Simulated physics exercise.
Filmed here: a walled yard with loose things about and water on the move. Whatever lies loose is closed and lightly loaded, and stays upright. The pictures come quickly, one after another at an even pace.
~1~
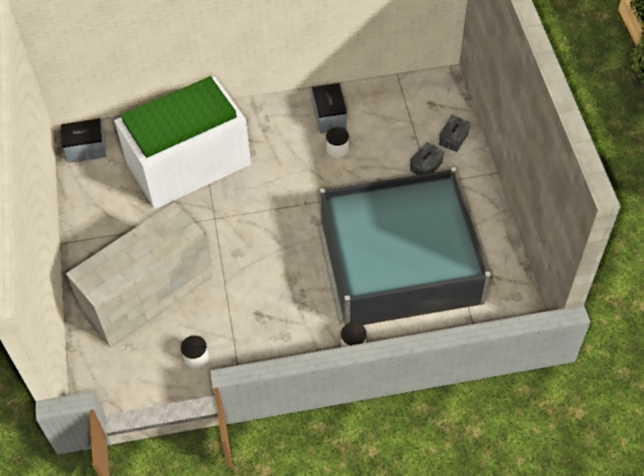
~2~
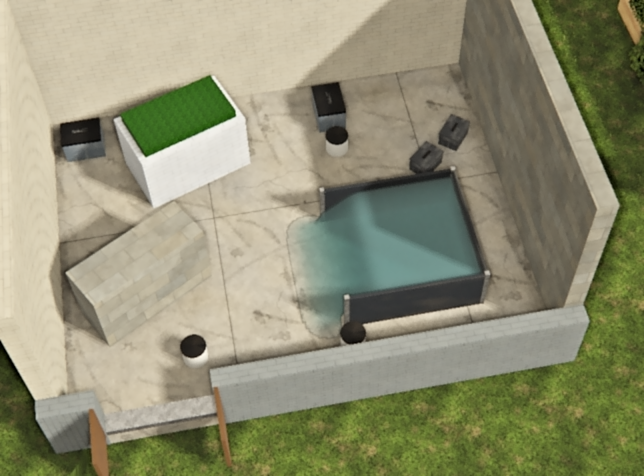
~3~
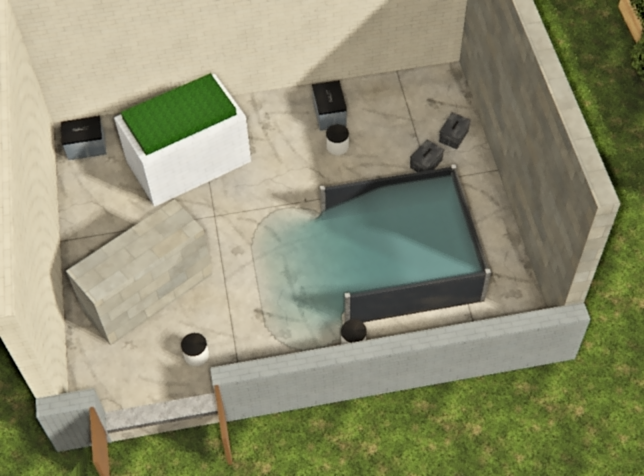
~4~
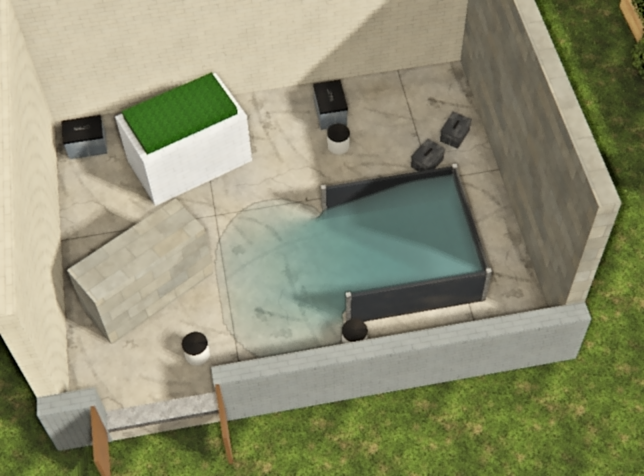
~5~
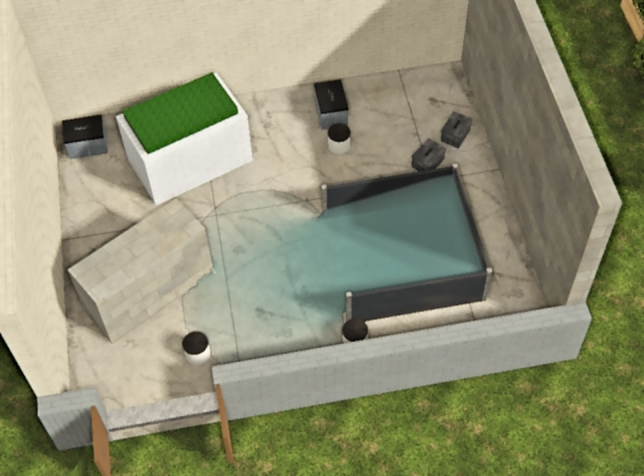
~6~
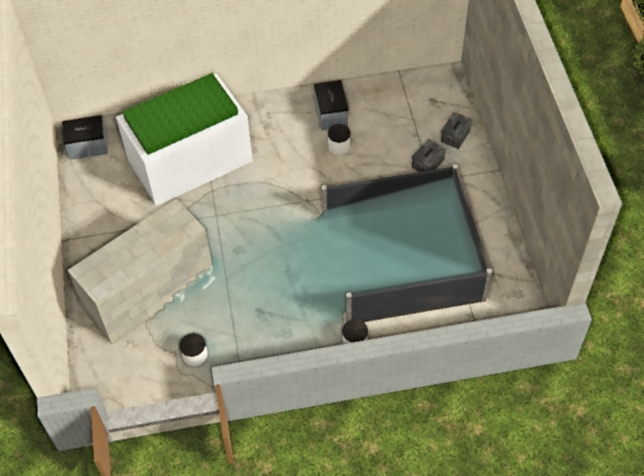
A dark-sided tank opens on its left and water spreads across the walled yard's floor.
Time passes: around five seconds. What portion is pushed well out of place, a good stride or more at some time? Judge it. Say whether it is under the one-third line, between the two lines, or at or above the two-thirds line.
It is between the two lines.
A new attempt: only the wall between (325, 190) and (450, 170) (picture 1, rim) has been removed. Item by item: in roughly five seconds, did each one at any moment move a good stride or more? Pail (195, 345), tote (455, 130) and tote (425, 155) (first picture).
Falls short, travels that far, travels that far.
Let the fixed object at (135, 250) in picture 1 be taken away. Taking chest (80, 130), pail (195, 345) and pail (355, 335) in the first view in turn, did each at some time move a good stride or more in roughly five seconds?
Item one went the distance, item two went the distance, item three stayed under the mark.
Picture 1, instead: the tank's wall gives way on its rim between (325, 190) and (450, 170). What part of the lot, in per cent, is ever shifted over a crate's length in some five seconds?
Near 70 in a hundred.
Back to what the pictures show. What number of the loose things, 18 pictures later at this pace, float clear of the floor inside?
It adds up to 1.
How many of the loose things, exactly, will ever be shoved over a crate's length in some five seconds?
Count: 4.
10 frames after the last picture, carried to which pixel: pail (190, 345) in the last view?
Estimated position: Roughly (72, 351).
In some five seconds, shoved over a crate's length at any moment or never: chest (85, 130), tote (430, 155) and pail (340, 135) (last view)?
In that order: That far or more, short of that, moved that far.
A moment on, 1 of 7 are well off their spots; 0 afloat.
Next, 1 of 7 are well off their spots; 1 afloat.
Later, 2 of 7 are well off their spots; 1 afloat.
In the end, 4 of 7 are well off their spots, and 4 have been at some point; 2 afloat.
